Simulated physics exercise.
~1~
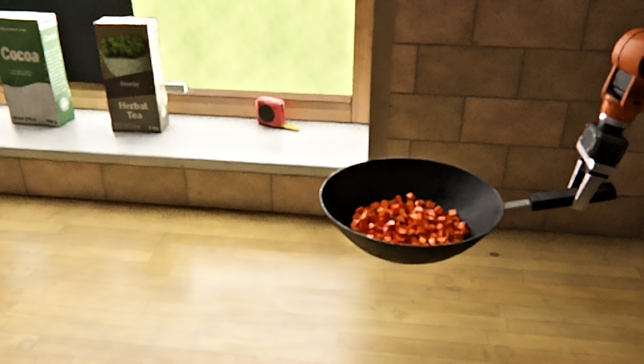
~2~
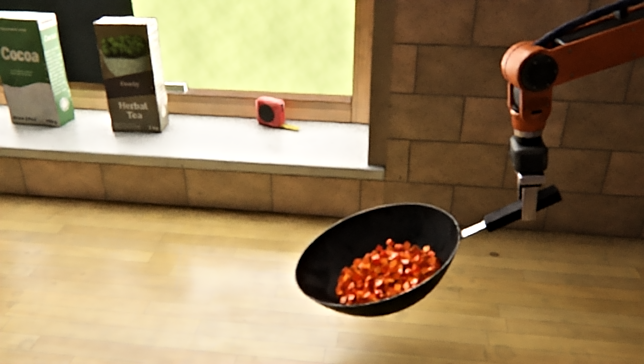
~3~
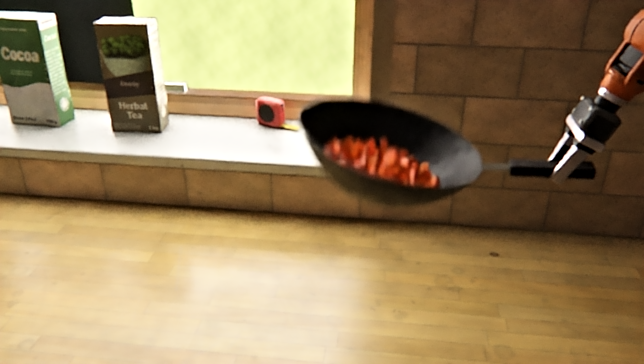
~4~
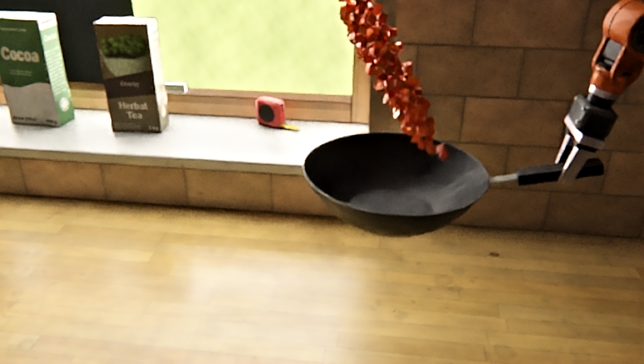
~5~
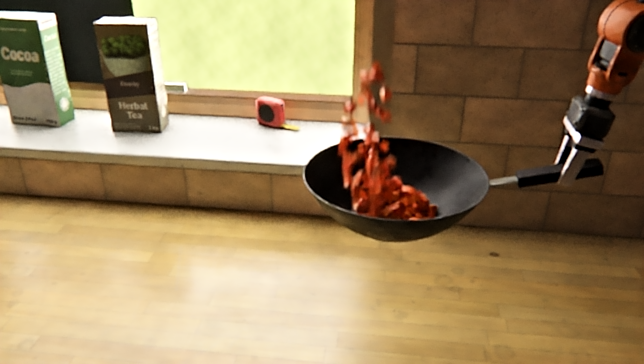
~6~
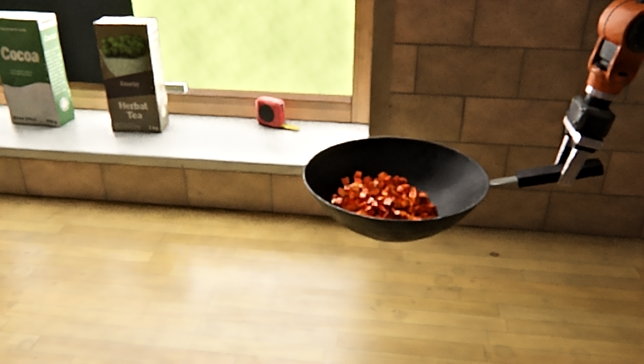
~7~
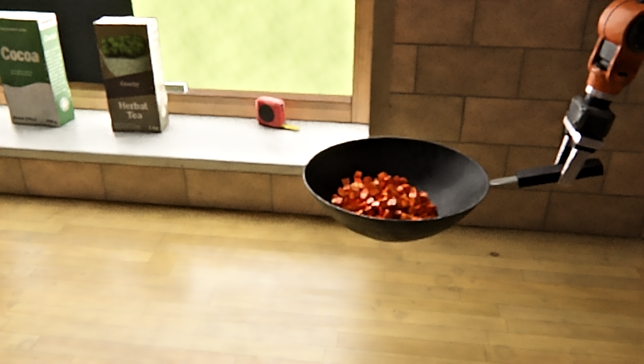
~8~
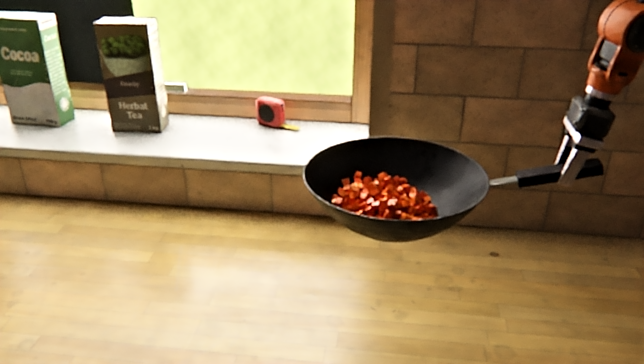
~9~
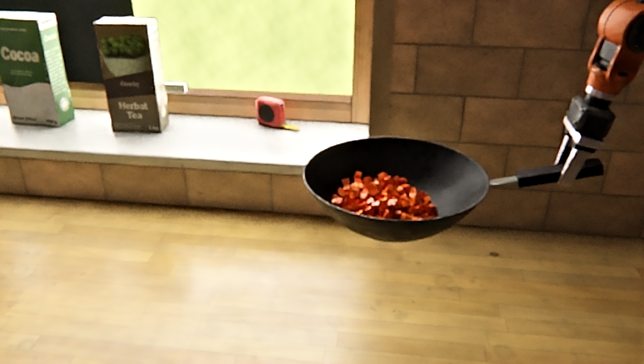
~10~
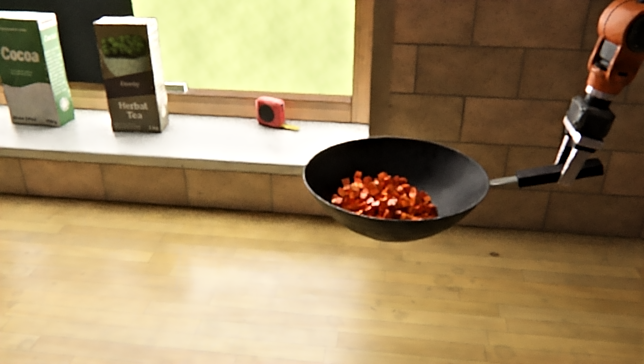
A robot arm tossed a heap of small red vegetable pieces from a dark wok, dipping it and then swinging it upward so they flew high above the counter, and they all dropped back into the wok, which was then held still.
